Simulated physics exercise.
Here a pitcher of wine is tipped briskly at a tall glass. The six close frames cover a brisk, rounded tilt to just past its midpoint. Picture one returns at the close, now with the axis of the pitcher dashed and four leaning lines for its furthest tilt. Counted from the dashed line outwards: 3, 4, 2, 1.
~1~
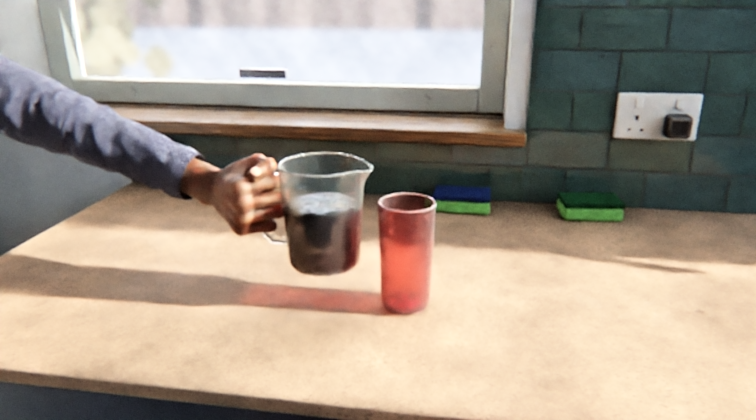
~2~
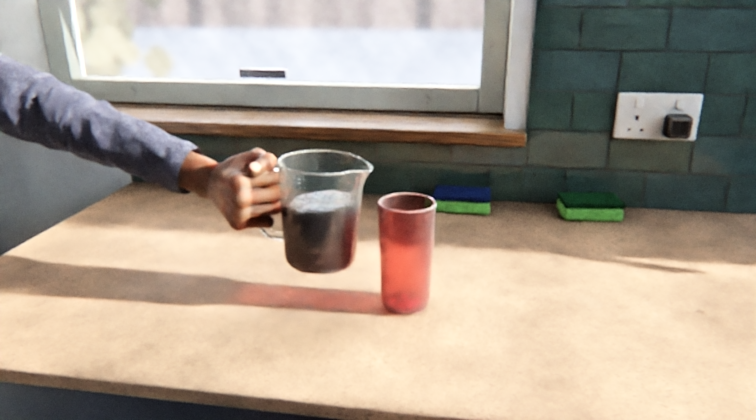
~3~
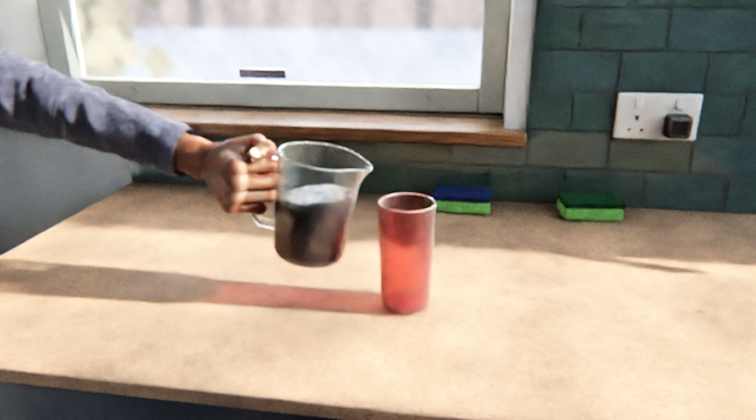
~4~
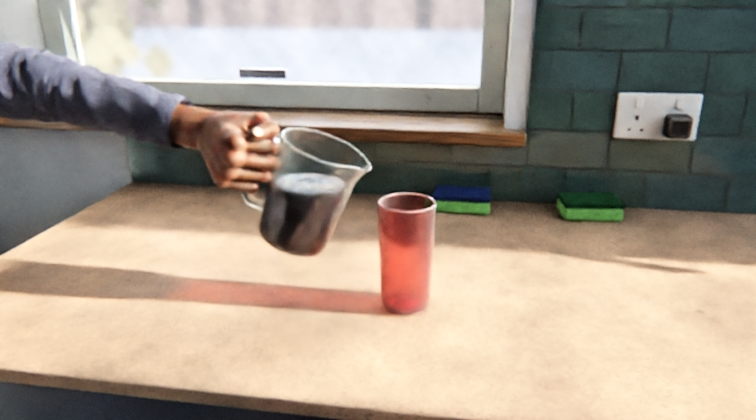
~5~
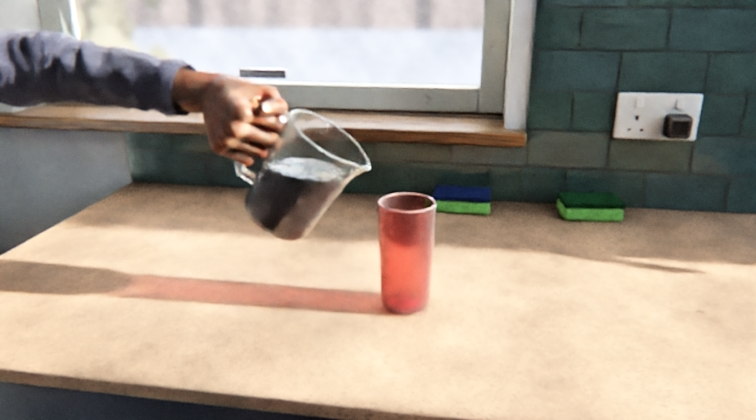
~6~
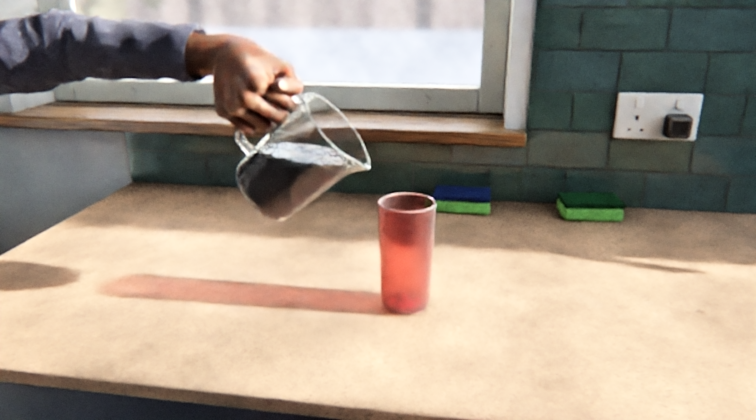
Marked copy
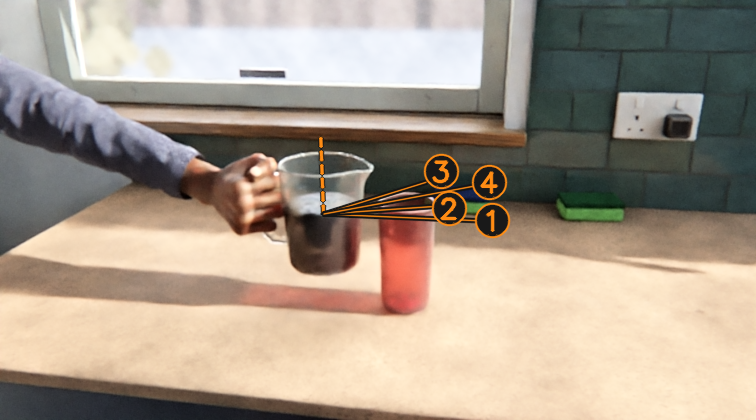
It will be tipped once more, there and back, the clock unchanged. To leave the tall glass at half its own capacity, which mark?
3.
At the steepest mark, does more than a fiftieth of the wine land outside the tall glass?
Yes, it does.
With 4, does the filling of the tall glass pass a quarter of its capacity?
Yes, clearly.
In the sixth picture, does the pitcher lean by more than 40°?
Yes.
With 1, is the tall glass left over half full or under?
Over.
On the marked copy, 1 at (475, 220); 2 at (431, 206); 3 at (426, 182); 4 at (472, 186).
If 1 is chosen, the tall glass ends with about 92 % of what it can hold; 13 % of the wine is spilt.
If 2 is chosen, the tall glass ends with about 89 % of what it can hold; 3 % of the wine is spilt.
If 3 is chosen, the tall glass ends with about 53 % of what it can hold.
If 4 is chosen, the tall glass ends with about 73 % of what it can hold.
